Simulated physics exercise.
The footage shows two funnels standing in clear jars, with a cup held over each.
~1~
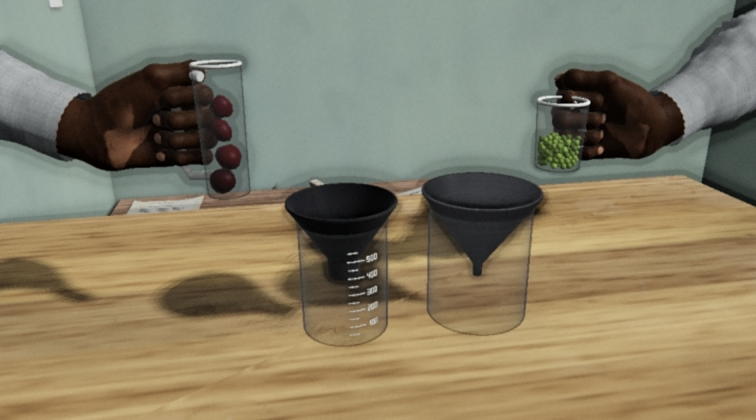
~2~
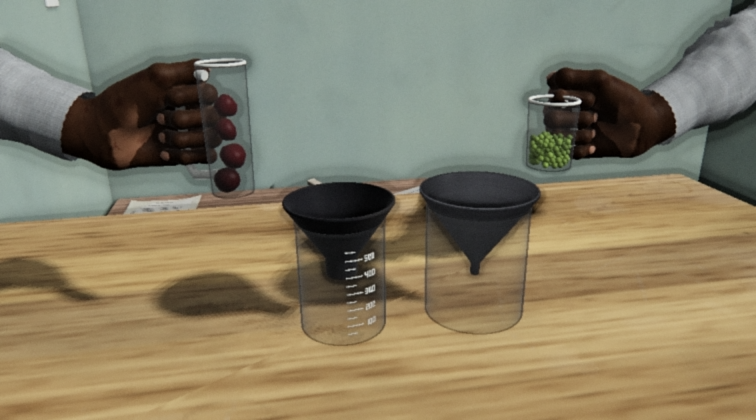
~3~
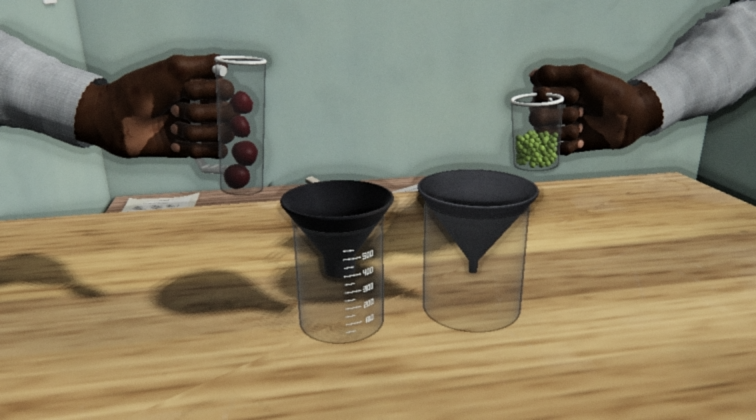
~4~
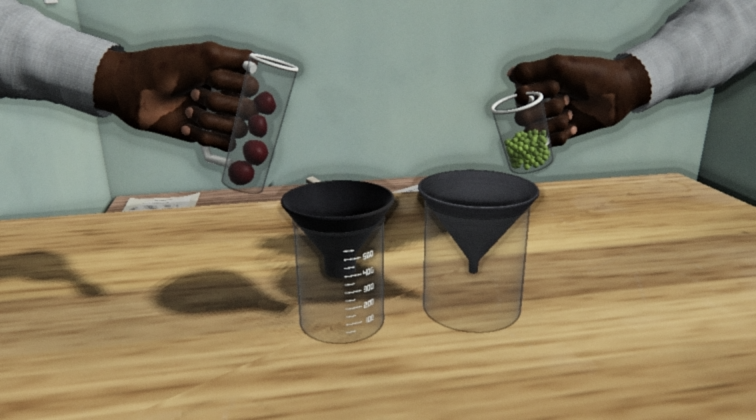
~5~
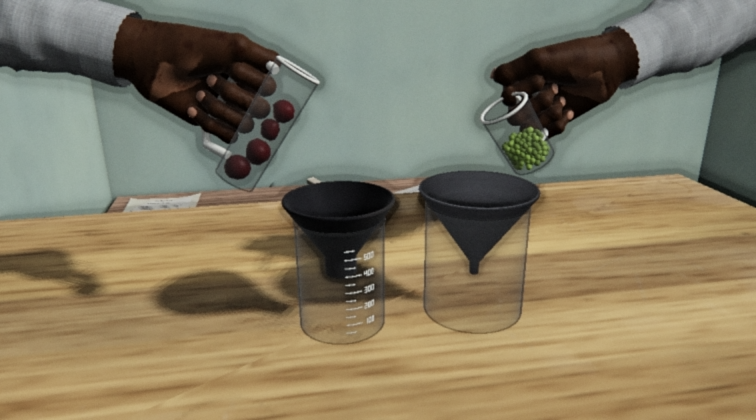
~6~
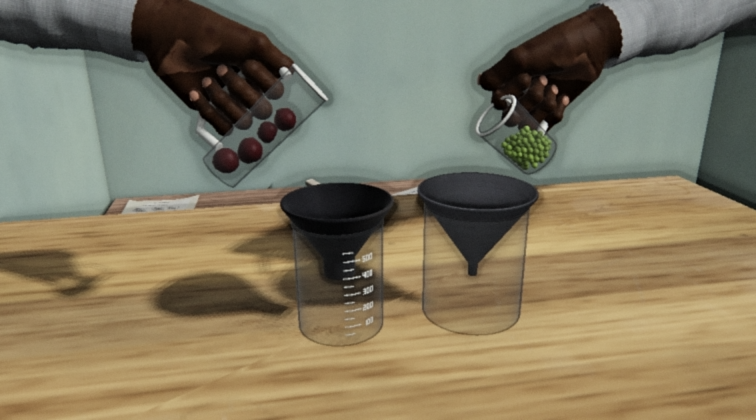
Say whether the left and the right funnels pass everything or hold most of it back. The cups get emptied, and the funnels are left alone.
My prediction: Left funnel: Drains completely, right funnel: Backs up.
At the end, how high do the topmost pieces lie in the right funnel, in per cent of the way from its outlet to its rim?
60 % or so.
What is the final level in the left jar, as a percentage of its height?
Estimate: About 20 per cent.
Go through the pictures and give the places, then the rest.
The first frame shows left funnel near (342, 209), outlet at (344, 274), about one piece wide; left cup near (223, 131), holding dried cherries; right funnel near (481, 198), outlet at (477, 275), about one piece wide; right cup near (560, 134), holding dried peas.
The second frame shows left cup near (227, 130), upright; right cup near (551, 133), upright.
The third frame shows left cup near (241, 127), tipped 5°; right cup near (536, 132), tipped 5°.
The fourth frame shows left cup near (258, 126), tipped 18°; right cup near (524, 134), tipped 18°.
The fifth frame shows left cup near (266, 126), tipped 33°; right cup near (519, 135), tipped 33°.
The sixth frame shows left funnel near (337, 209), outlet at (340, 273); left cup near (264, 128), tipped 48°; right funnel near (477, 198), outlet at (473, 275); right cup near (517, 137), tipped 48°.
Then, 0.25 s on from there, left, the whole lot still in the cup; right, the whole lot still in the cup.
Then, 0.52 s on from there, left, the whole lot still in the cup; right, all but a few still in the cup, only a few in or over the funnel.
Then, 0.84 s on from there, left, near half still in the cup, near half in or over the funnel; right, a little still in the cup, the bulk in or over the funnel.
In the end, left, the whole lot down in the jar; right, the whole lot stuck in the funnel, none at all down in the jar.
